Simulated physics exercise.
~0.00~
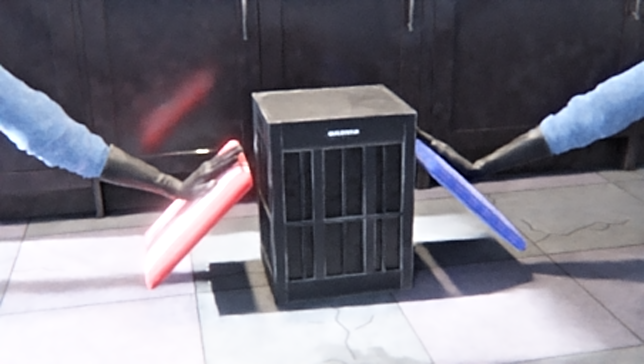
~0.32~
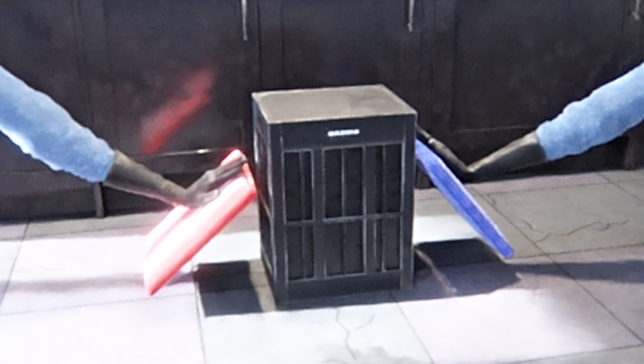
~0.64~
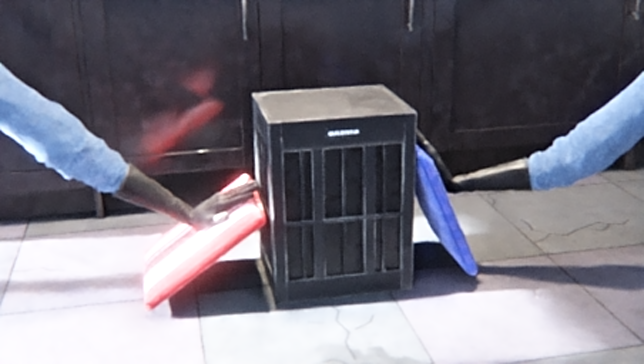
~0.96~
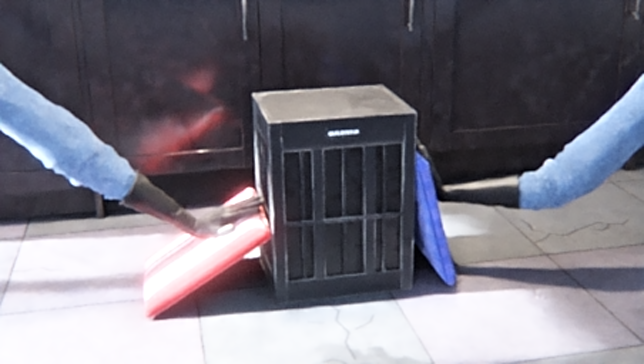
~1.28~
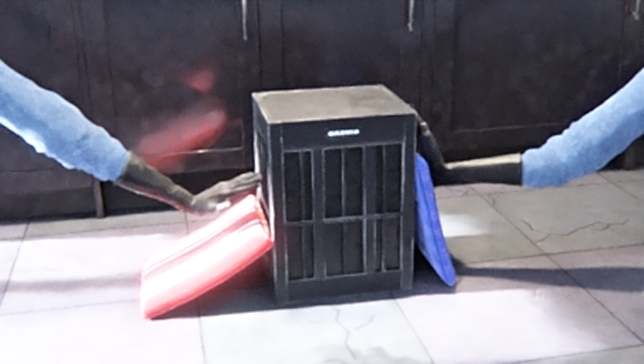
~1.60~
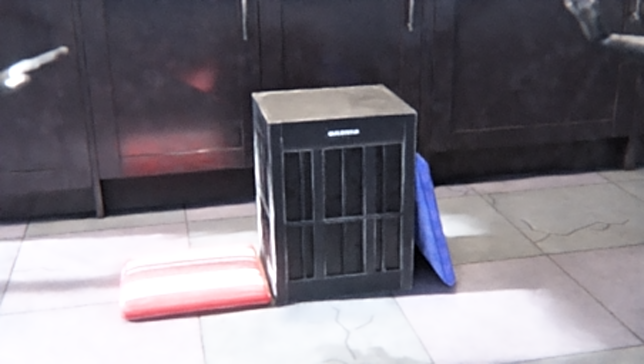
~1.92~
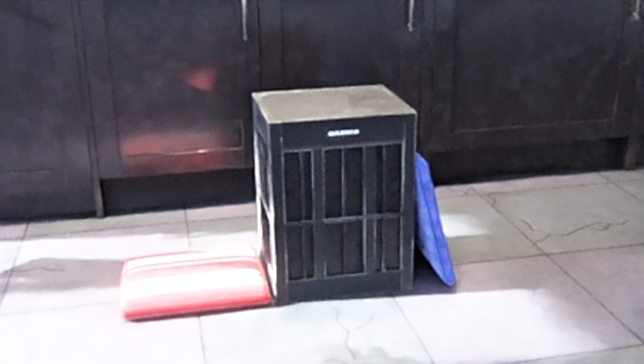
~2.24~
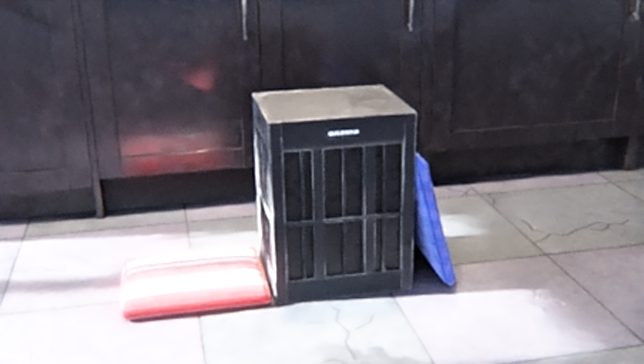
A red seat pad and a blue seat pad are lowered by two hands against opposite sides of a black crate on a tiled floor; once released, the red pad on the left slides down flat while the blue one on the right stays leaning.
